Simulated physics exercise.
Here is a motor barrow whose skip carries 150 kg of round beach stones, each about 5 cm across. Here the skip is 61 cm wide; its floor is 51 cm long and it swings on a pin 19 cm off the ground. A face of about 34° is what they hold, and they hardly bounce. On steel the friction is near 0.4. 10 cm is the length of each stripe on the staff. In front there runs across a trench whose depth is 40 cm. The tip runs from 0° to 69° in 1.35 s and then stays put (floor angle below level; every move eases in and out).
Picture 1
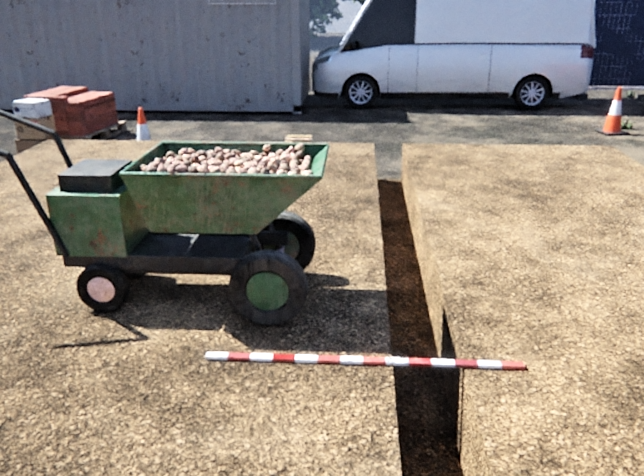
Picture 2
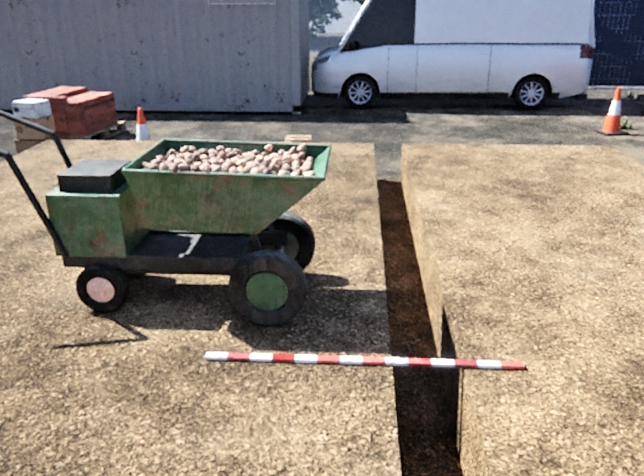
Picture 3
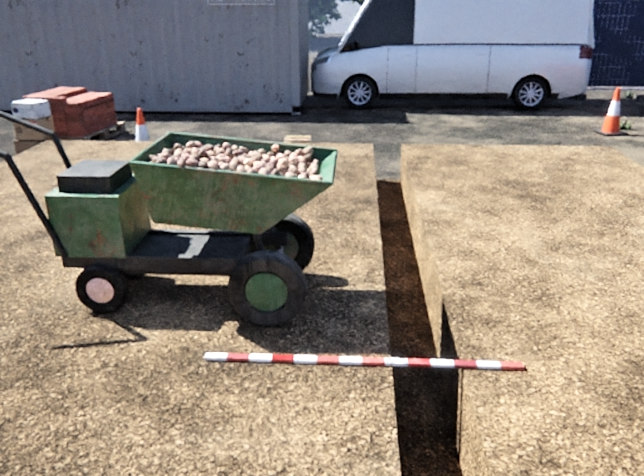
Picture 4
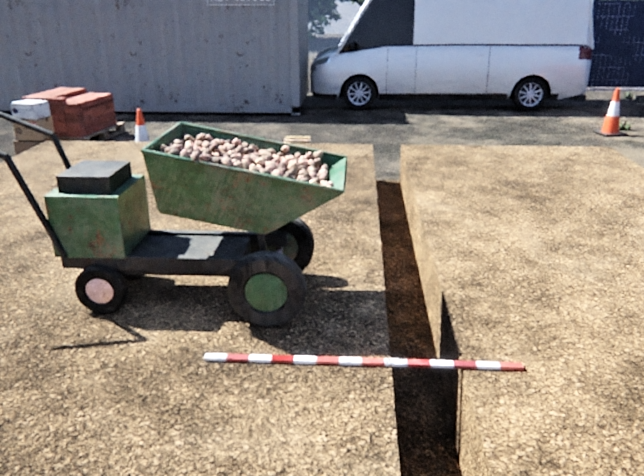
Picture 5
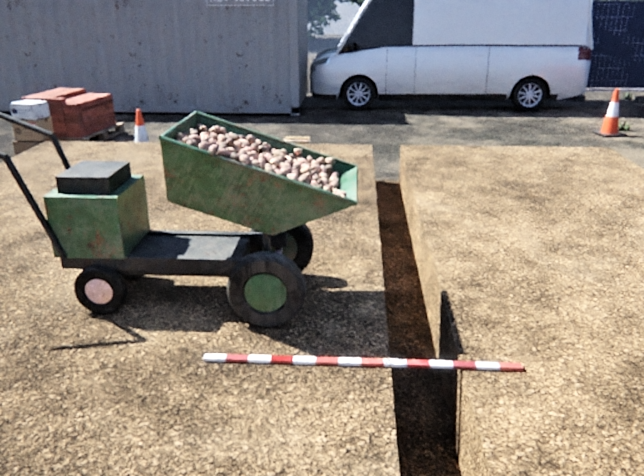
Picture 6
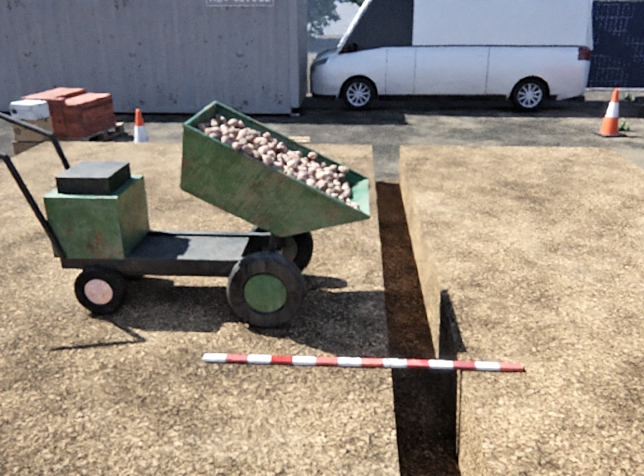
In a yard, a green motor barrow's skip of round stones tilts toward the right.
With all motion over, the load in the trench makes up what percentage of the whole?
It makes up about 75 percent of the whole load.
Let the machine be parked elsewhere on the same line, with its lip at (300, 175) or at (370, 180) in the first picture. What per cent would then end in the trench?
The first gives about 95 percent and the second about 20 percent.
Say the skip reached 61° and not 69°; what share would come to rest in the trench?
It would be close to 70 percent.
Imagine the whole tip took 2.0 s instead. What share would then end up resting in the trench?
Near 80 per cent.
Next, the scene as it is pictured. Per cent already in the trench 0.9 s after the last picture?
Close to 45 per cent at that time.
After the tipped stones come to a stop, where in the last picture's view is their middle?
I'd point somewhere around (425, 346).
Then, 0.4 s after the last picture the floor is at 58°, 99 % in the skip, 1 % in the trench; the foremost stones are at (407, 257).
Then, 0.9 s after the last picture the floor is at 69°, 37 % in the skip, 47 % in the trench, 16 % past the trench; the foremost stones are at (526, 310).
Then, 1.2 s after the last picture the floor is at 69°, 8 % in the skip, 67 % in the trench, 25 % past the trench; the foremost stones are at (606, 312).
Then, 3.2 s after the last picture the floor is at 69°, 0 % in the skip, 75 % in the trench, 25 % past the trench; the foremost stones are past the picture's edge.
